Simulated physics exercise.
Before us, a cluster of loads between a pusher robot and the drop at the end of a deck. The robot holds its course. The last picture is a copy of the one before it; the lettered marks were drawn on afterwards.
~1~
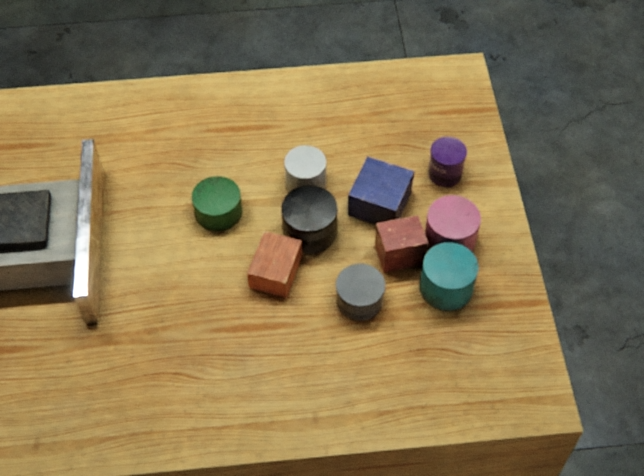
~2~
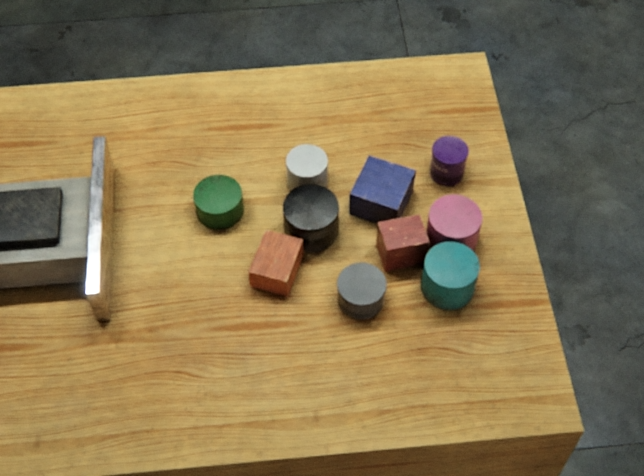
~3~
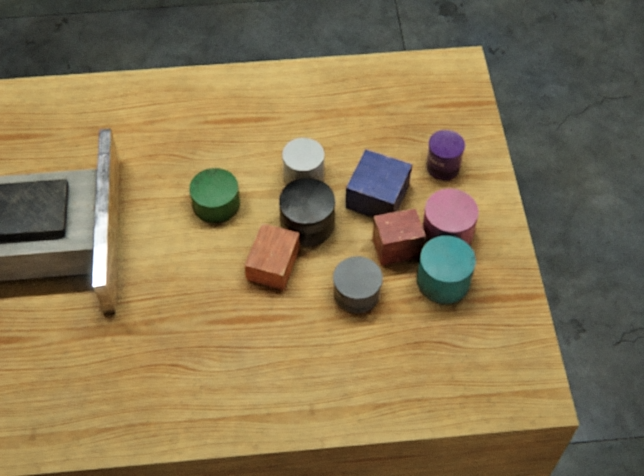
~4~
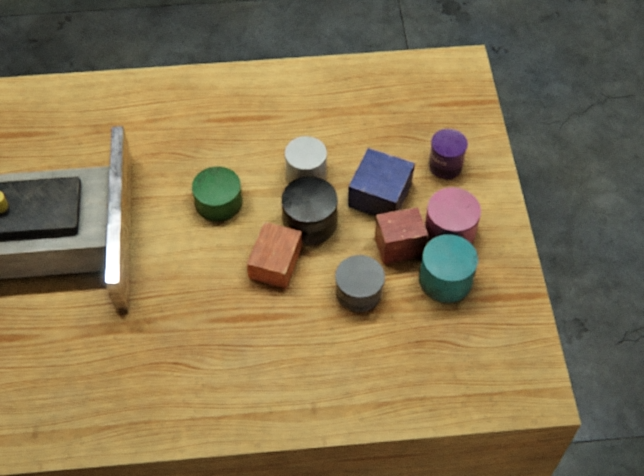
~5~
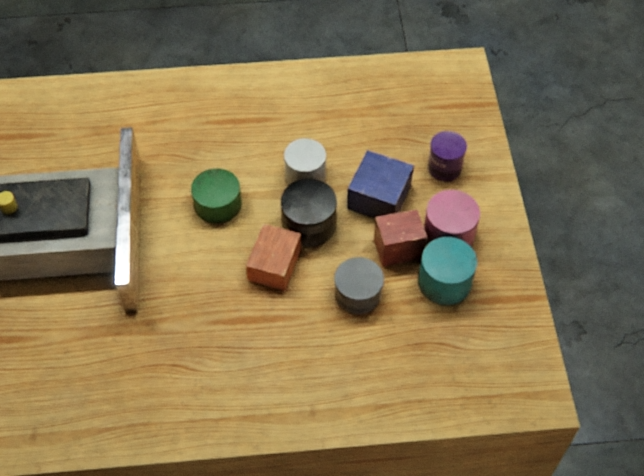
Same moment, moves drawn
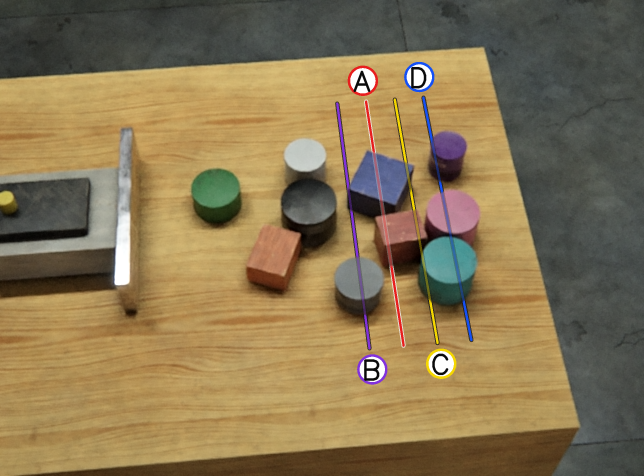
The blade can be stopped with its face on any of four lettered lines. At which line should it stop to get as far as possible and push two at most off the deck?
Up to line D.
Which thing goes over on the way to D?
The pink canister goes over.
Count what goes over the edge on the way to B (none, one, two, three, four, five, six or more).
In all, none.
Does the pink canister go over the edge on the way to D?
By then, yes.
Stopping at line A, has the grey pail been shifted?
Yes.
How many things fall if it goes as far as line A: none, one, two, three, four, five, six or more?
By then, none.
On the copy, A at (383, 213); B at (352, 216); C at (414, 211); D at (445, 209).
On D. First, robot (168, 198); green canister (273, 191); orange crate (280, 257).
Then, robot (284, 190); pink canister (481, 223); turquoise canister (480, 272).
Finally, robot (373, 183); pink canister over the edge; blue crate (516, 180); one fallen.
By contrast, A is within the limit but short; B is within the limit but short; C is within the limit but short.
